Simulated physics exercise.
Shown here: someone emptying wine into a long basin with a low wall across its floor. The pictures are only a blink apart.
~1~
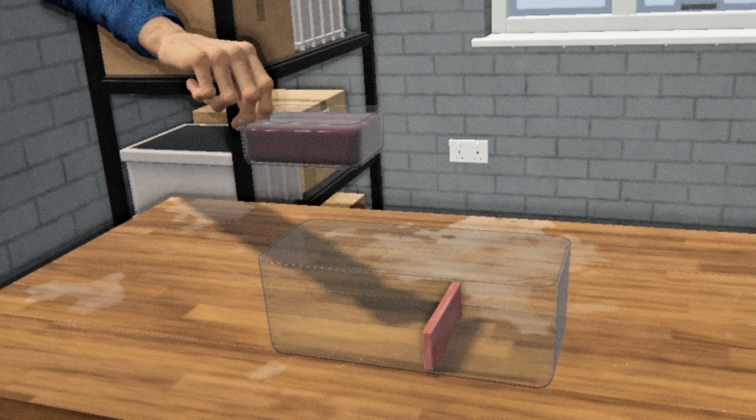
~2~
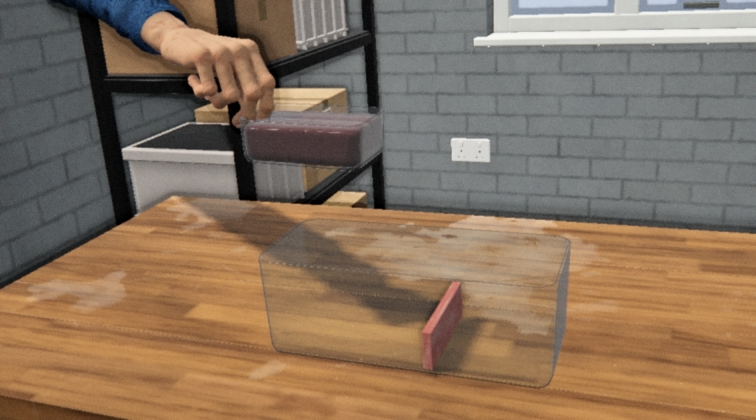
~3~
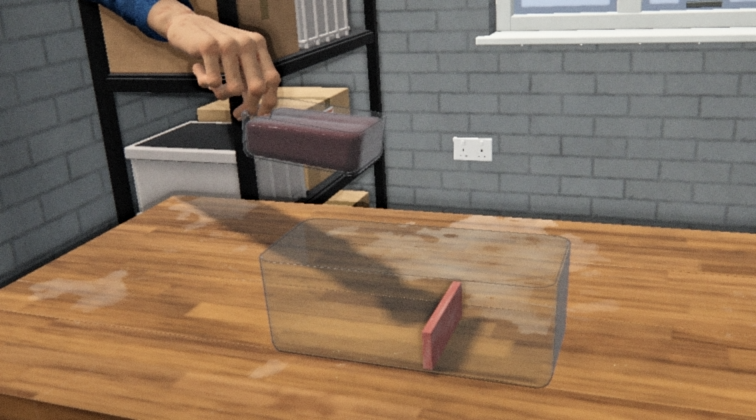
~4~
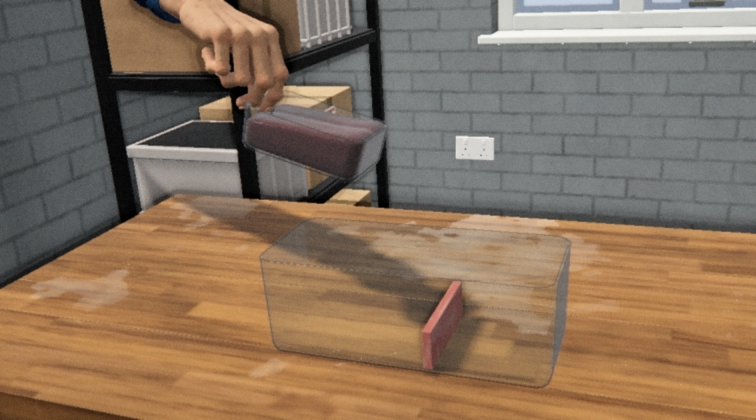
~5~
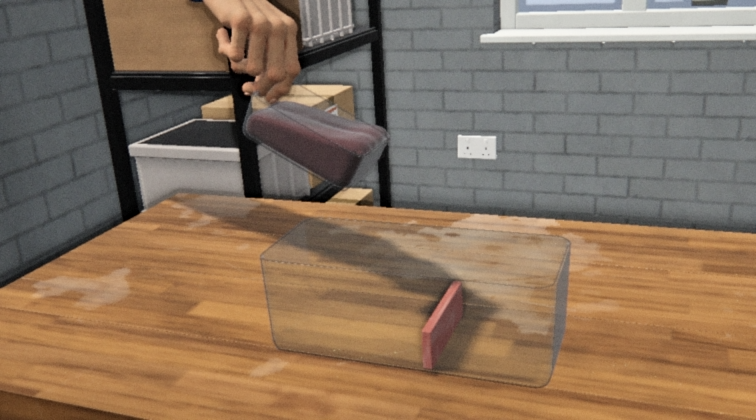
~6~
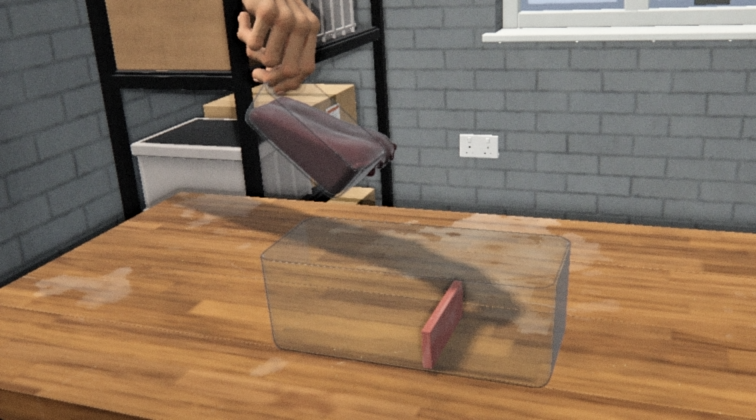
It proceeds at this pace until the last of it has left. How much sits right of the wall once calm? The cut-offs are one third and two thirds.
The bottom band.
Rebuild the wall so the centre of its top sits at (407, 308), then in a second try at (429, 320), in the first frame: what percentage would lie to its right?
My guess is some 65 percent the first time and some 30 percent the second.
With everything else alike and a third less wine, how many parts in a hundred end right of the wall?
It comes to around 5 percent.
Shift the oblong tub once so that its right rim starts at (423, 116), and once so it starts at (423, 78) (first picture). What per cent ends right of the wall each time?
65 %, 65 %.
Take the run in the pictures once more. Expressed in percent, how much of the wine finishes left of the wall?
That share comes out near 85 percent.
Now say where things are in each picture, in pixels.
Tilt 0°; pouring edge (372, 117); surface from (260, 119) to (373, 122); the long basin's rim runs from (282, 240) to (564, 263); the wall's top is at (443, 307), in the first picture.
Tilt 2°; pouring edge (373, 119); surface from (261, 118) to (373, 123), in the second picture.
Tilt 7°; pouring edge (375, 126); surface from (262, 115) to (375, 126), in the third picture.
Tilt 16°; pouring edge (376, 135); surface from (264, 112) to (377, 131), in the fourth picture.
Tilt 28°; pouring edge (376, 149); surface from (265, 108) to (364, 132); 5 per cent is over the edge, in the fifth picture.
Tilt 41°; pouring edge (373, 163); surface from (266, 103) to (354, 134); 12 per cent is over the edge, in the sixth picture.
A moment on, the oblong tub is tipped right over and 8 per cent is still to pour, 75 is left of the wall and 0 right of it.
Next, the oblong tub is tipped right over and 1 per cent is still to pour, 89 is left of the wall and 1 right of it.
Then the oblong tub is tipped right over and 0 per cent is still to pour, 86 is left of the wall and 4 right of it.
Later the oblong tub is tipped right over and 0 per cent is still to pour, 86 is left of the wall and 5 right of it.
At rest 86 per cent lies left of the wall, 6 right of it and 9 outside.
